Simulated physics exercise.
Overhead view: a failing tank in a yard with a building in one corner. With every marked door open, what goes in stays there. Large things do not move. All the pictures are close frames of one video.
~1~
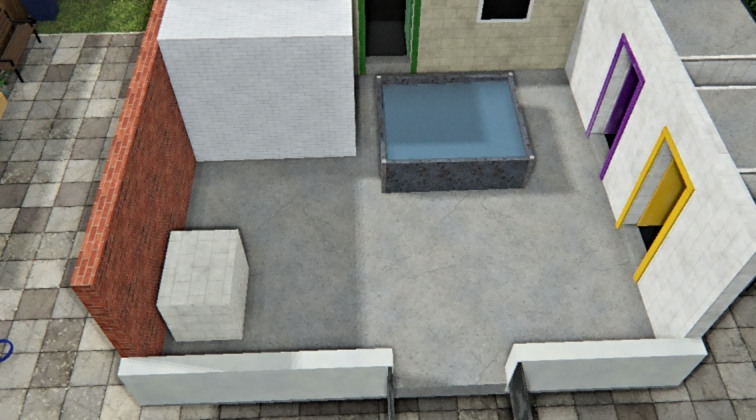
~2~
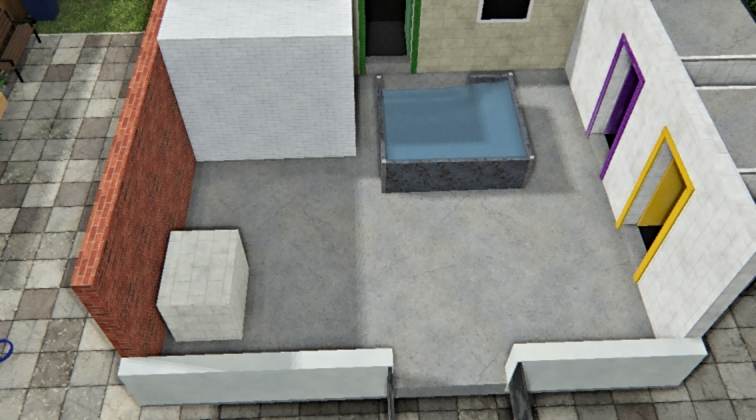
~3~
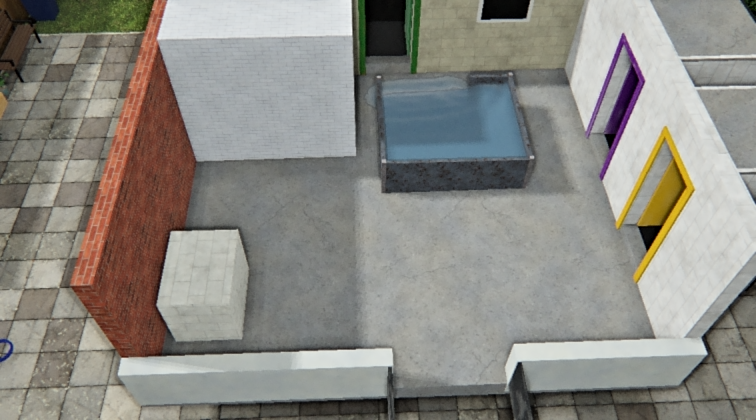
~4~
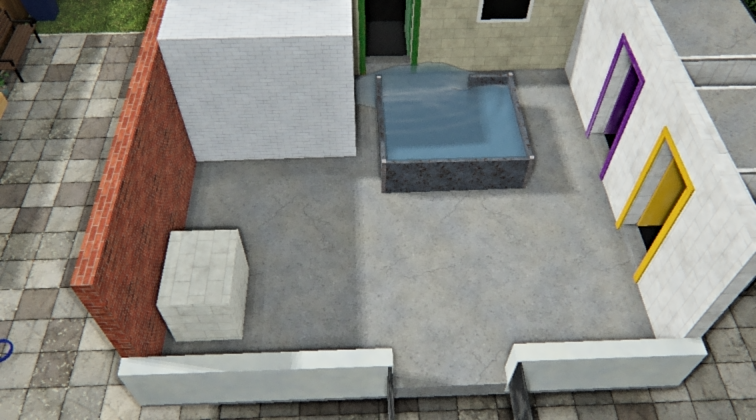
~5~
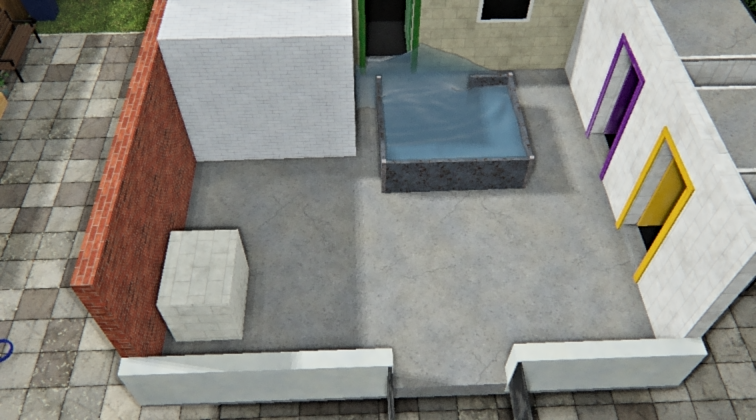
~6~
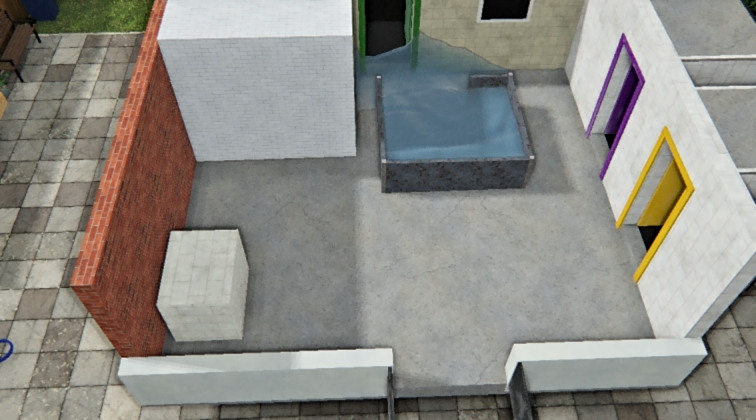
Walled yard seen from above, water in an open tank sloshing, then pouring over its far side towards the green-framed doorway.
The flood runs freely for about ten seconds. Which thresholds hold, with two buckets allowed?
At the end, the yellow door will receive two buckets or fewer; the purple door will receive two buckets or fewer; the green door will receive over two buckets.
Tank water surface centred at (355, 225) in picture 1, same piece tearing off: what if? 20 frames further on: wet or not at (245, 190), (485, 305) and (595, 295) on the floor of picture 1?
Soaked, spared, spared.
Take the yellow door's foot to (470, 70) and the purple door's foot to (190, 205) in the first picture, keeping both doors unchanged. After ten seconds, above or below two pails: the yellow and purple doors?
Then: The yellow one takes more; the purple one lets less in.
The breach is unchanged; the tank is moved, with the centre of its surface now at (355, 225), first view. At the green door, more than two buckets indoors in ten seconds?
One by one: Green takes less.
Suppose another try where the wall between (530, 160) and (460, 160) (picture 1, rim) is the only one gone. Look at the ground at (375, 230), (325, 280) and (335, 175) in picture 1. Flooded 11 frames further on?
Point one not reached; point two not reached; point three not reached.
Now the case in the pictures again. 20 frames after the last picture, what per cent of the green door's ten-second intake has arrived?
I get 100 per cent.
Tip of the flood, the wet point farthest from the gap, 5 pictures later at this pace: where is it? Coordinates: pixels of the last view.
My guess would be about (562, 69).
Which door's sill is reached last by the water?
It has to be the yellow door.
A moment on, water covers 15 % of the floor; the yellow door not reached, the purple door not reached, the green door far over two buckets in.
Next, water covers 25 % of the floor; the yellow door not reached, the purple door wet at the sill, nothing in, the green door far over two buckets in.
Then, water covers 60 % of the floor; the yellow door wet at the sill, nothing in, the purple door wet at the sill, nothing in, the green door far over two buckets in.
Later, water covers 80 % of the floor; the yellow door wet at the sill, nothing in, the purple door wet at the sill, nothing in, the green door far over two buckets in.
In the end, water covers 95 % of the floor; the yellow door wet at the sill, nothing in, the purple door wet at the sill, nothing in, the green door far over two buckets in.
